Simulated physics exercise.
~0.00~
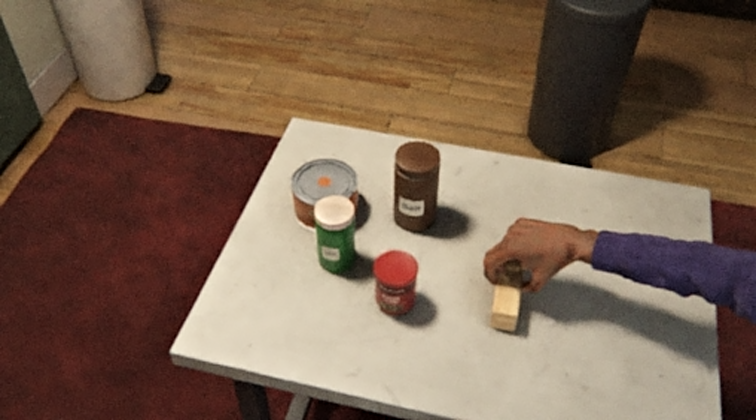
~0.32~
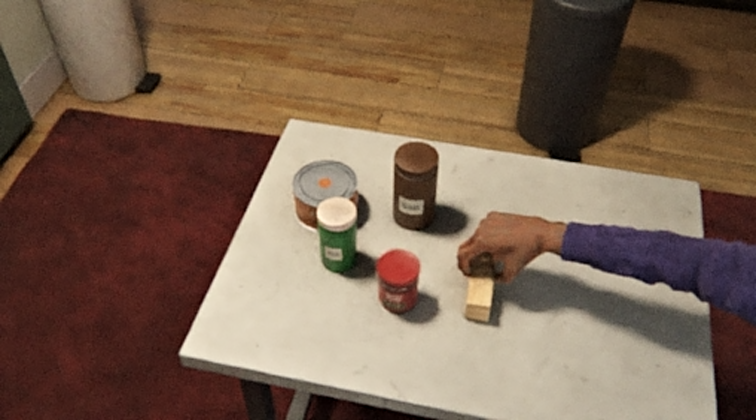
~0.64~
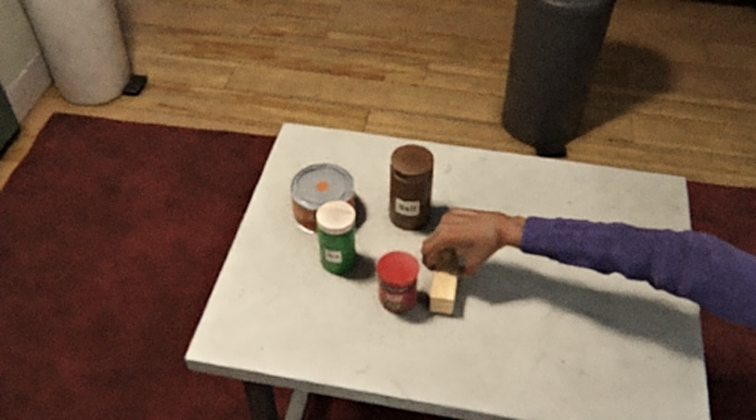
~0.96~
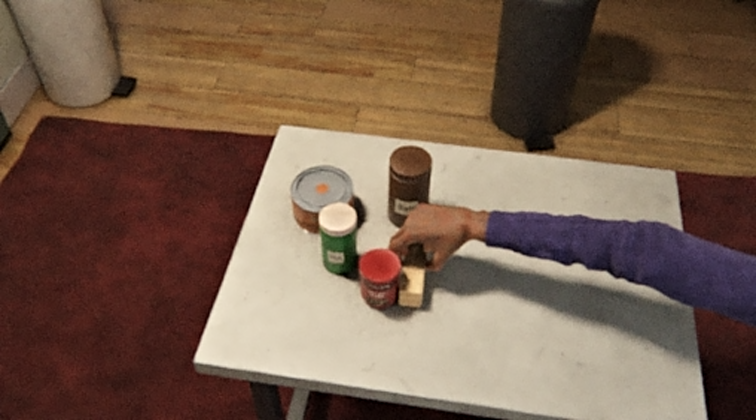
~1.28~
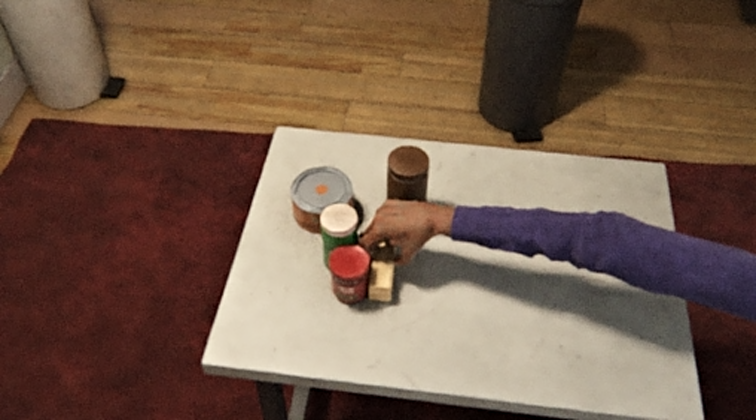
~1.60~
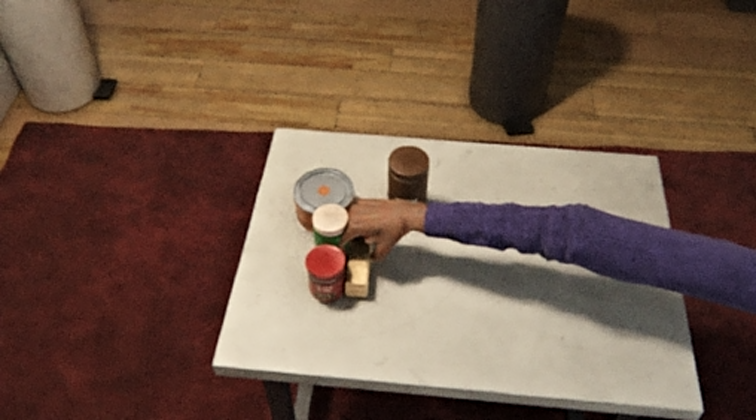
A hand in a purple sleeve slid a small pale block left across a white table until it pushed a red tin along, ending with the tin upright beside a slightly shifted green jar, while the orange tub and brown jar stayed put.
